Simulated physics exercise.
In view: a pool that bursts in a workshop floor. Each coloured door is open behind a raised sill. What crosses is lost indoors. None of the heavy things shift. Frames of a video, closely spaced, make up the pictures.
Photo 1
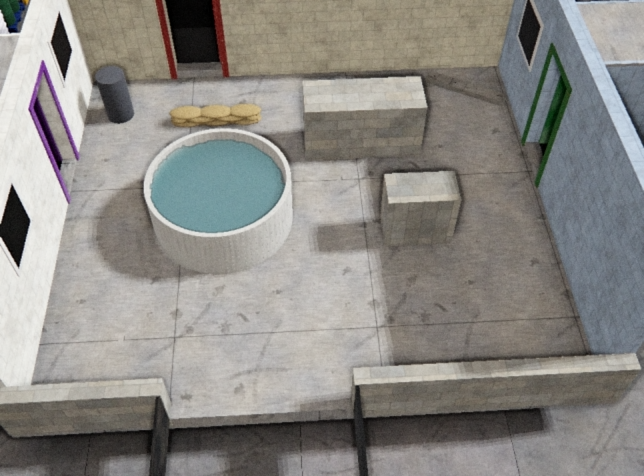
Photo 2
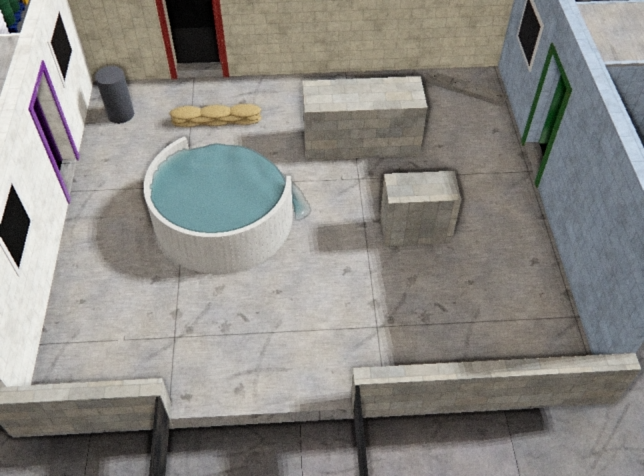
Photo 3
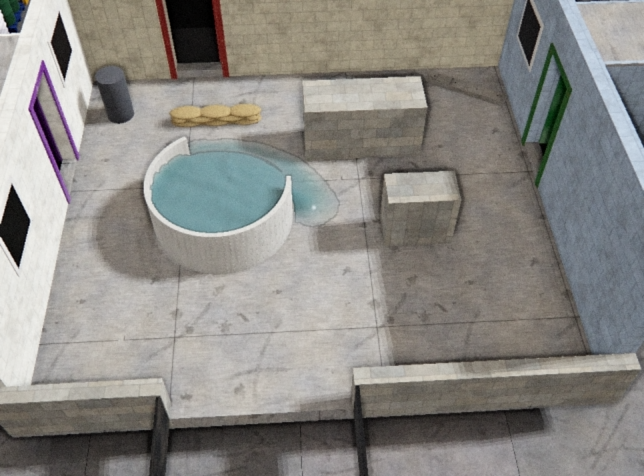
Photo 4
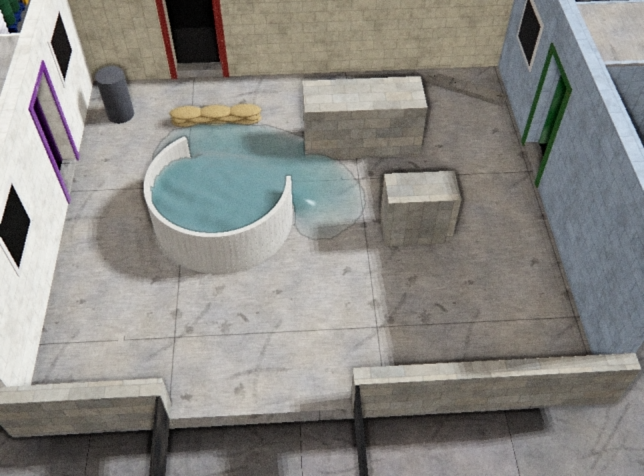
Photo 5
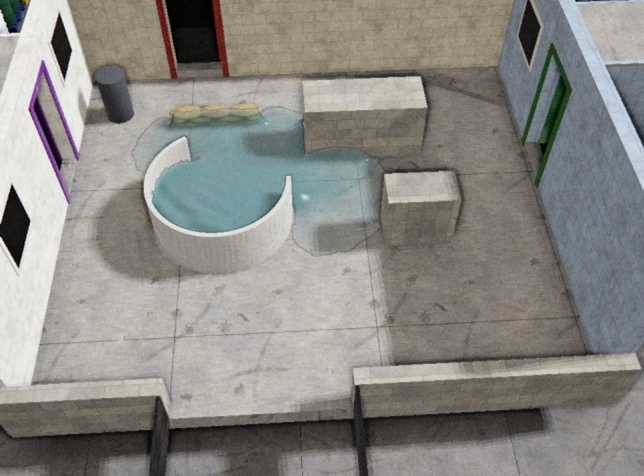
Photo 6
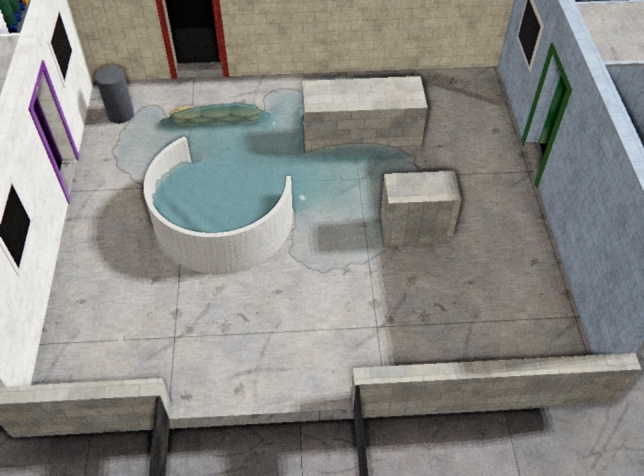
Water pours from a gap that opens on the far side of a round white pool, spreading across a grey workshop floor seen from a fixed, high viewpoint. Around it are tan sacks and a dark drum behind, pale blocks to the right, and purple, red and green doorways at left, back and right. The sheet widens rightward and backward, surrounding the sacks and reaching the blocks.
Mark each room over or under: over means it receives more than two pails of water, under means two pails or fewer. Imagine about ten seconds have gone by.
Green door - over; purple door - over; red door - under.
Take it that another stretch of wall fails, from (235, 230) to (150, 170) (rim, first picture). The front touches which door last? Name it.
I'd go with the green-painted one.
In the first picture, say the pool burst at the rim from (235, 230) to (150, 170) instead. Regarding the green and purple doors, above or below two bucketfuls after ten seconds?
In brief, the green door remains below and the purple door exceeds the mark.
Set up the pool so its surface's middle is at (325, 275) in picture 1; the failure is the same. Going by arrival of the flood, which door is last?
Answer: The purple-painted one.
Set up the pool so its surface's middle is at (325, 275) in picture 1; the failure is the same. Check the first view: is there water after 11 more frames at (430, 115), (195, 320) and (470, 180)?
Taking them in the order asked: Spared, then spared, then inundated.
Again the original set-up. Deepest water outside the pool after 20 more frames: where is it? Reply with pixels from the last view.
Deepest point: Roughly (88, 109).
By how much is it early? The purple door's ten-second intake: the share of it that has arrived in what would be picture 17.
It would be roughly 0 percent of the ten-second total.
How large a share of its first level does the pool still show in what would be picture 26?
Somewhere near 14 %, give or take.
A moment on, water covers 35 % of the floor; the green door under two buckets in, the purple door not reached, the red door not reached.
Next, water covers 45 % of the floor; the green door far over two buckets in, the purple door under two buckets in, the red door wet at the sill, nothing in.
Then, water covers 60 % of the floor; the green door far over two buckets in, the purple door over two buckets in, the red door wet at the sill, nothing in.
Later, water covers 85 % of the floor; the green door far over two buckets in, the purple door far over two buckets in, the red door wet at the sill, nothing in.
In the end, water covers 95 % of the floor; the green door far over two buckets in, the purple door far over two buckets in, the red door wet at the sill, nothing in.
